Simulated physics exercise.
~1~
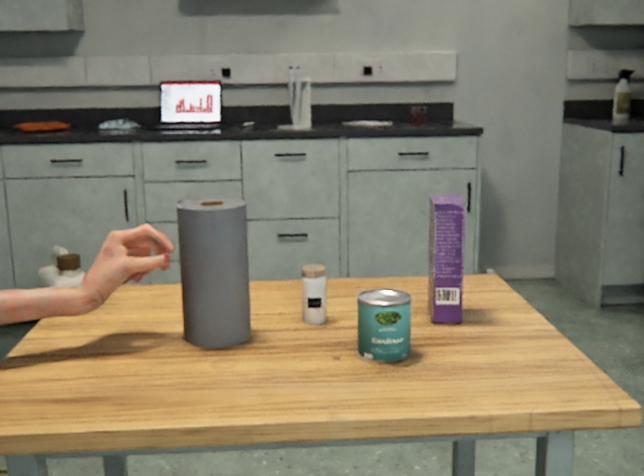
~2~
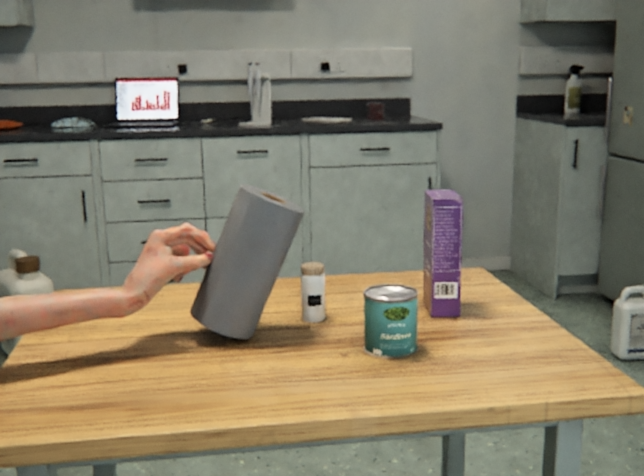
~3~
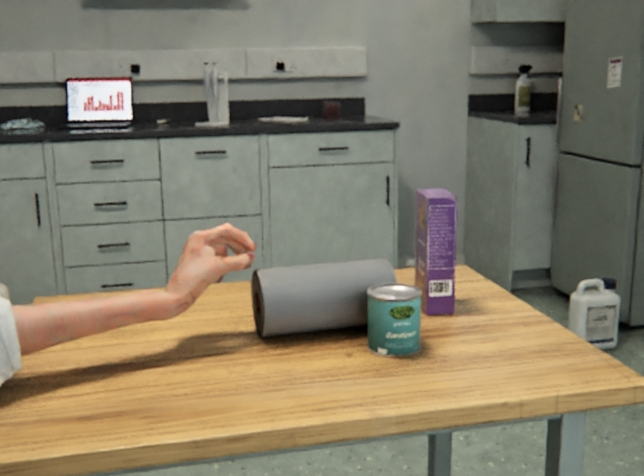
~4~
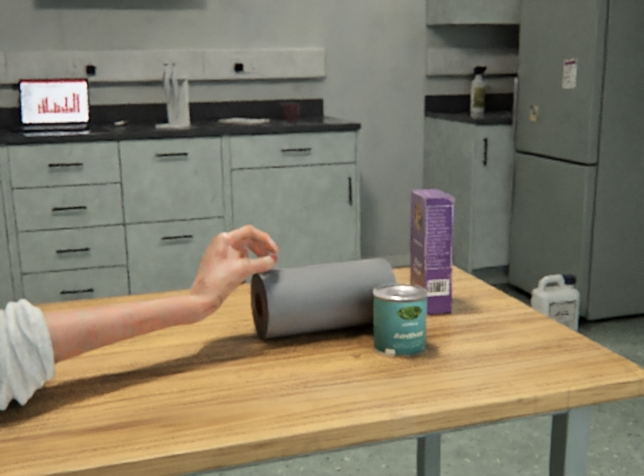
In this clip, a hand slowly pushes an upright grey roll to the right on a wooden table until it tips onto its side, hiding the small white shaker from view, while the turquoise tin and purple packet stay standing in place.
